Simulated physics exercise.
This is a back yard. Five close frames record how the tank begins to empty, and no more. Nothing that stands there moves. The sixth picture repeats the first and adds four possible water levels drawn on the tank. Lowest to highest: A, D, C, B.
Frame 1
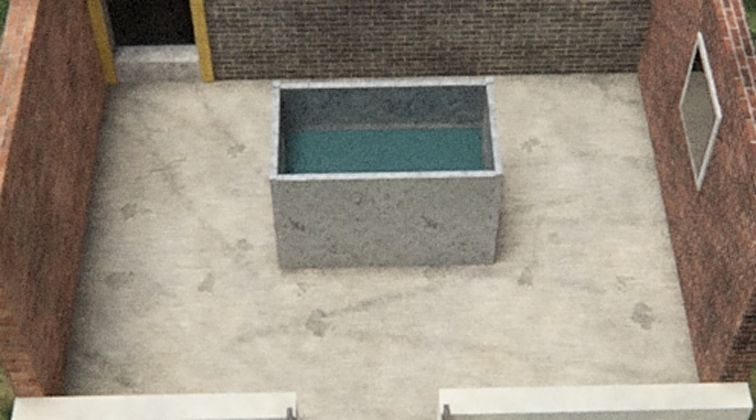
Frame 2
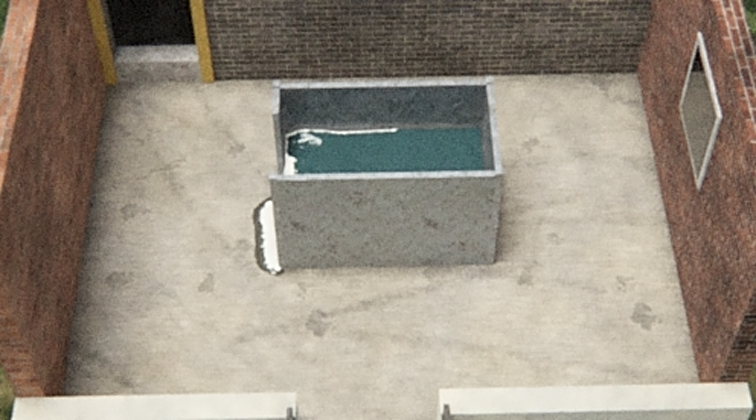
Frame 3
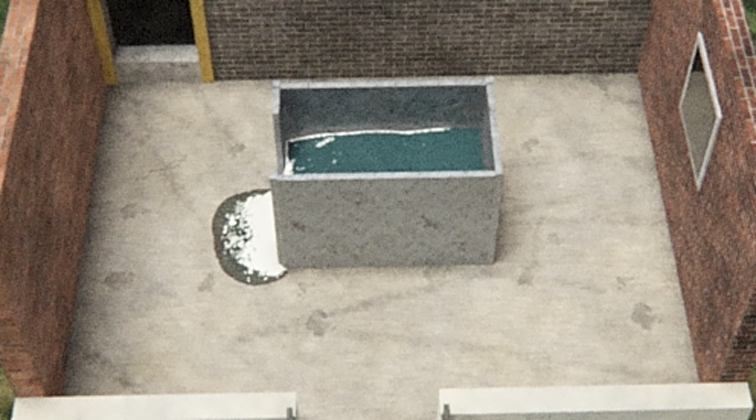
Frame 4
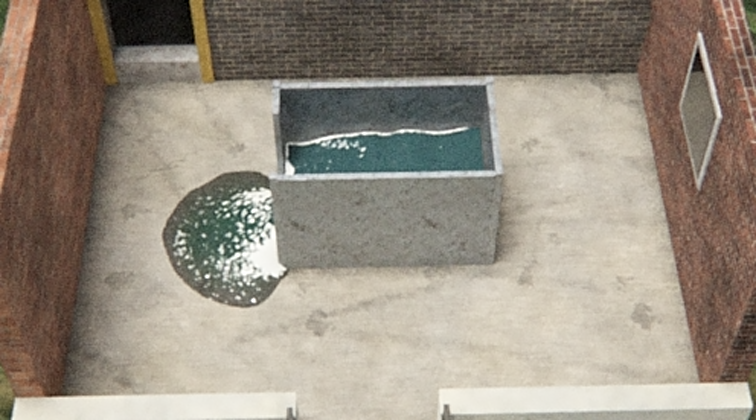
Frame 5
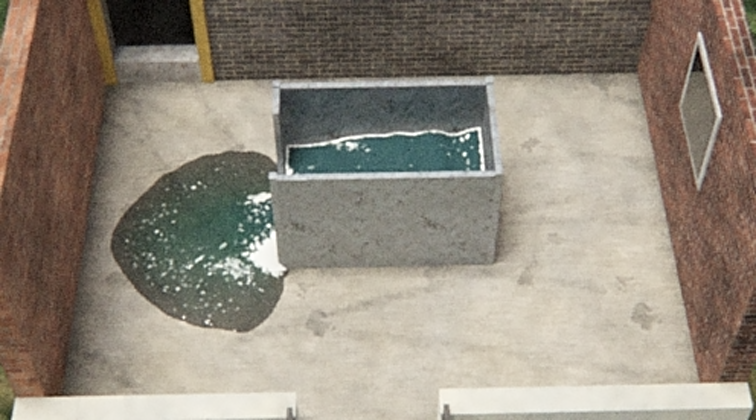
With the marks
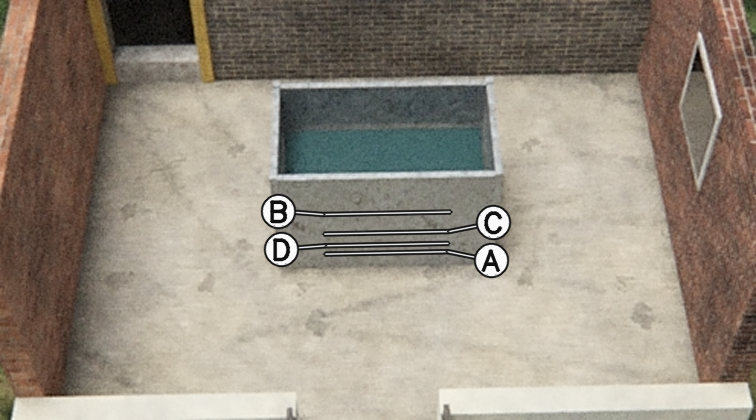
Back yard with a grey tank, green water pouring from its left side and spreading leftward in a widening, foam-flecked pool.
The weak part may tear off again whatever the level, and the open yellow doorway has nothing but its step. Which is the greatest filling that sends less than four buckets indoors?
Use level B.
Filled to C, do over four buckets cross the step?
No, not at all.
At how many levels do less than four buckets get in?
All four.
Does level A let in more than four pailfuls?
No, not at all.
On the marked copy, A at (386, 252); B at (386, 213); C at (386, 232); D at (386, 244); from the bottom up A, D, C, B.
For level A, nothing gets over.
For level B, a splash gets over, under a bucket.
For level C, nothing gets over.
For level D, nothing gets over.
